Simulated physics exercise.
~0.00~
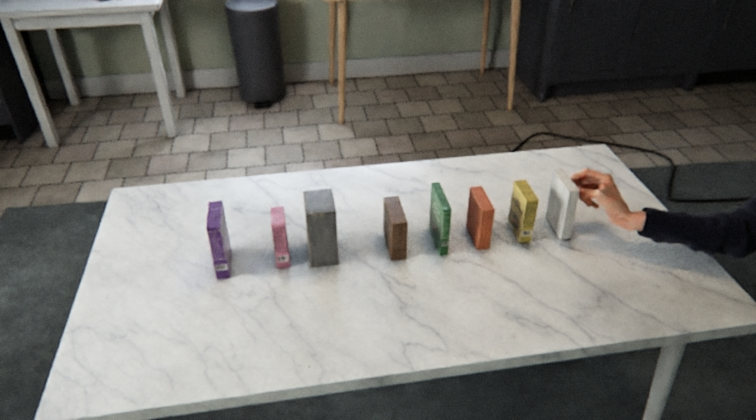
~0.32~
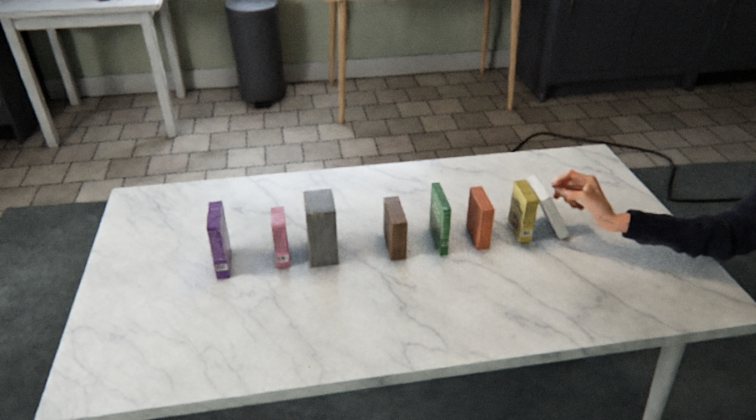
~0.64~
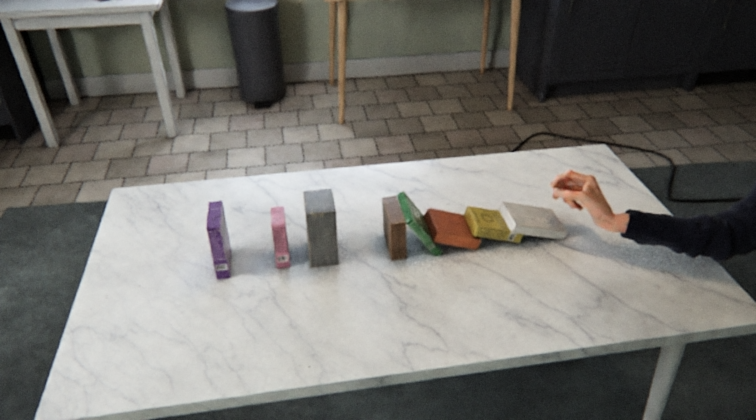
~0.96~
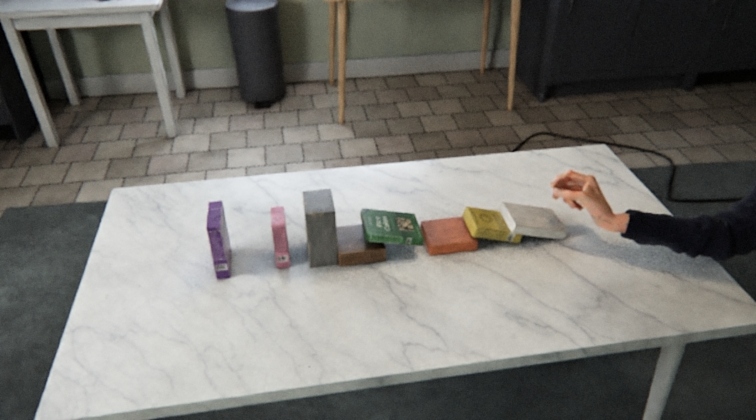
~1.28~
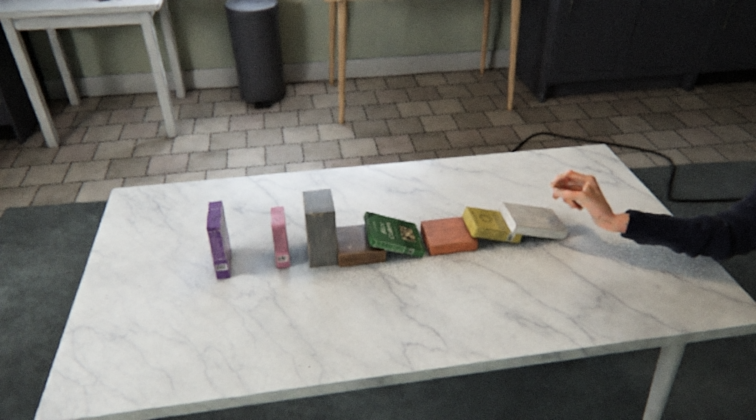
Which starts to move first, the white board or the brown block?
The white board starts to move first, leaning to the left beside the hand while the brown block is still upright. The brown block goes over only later.
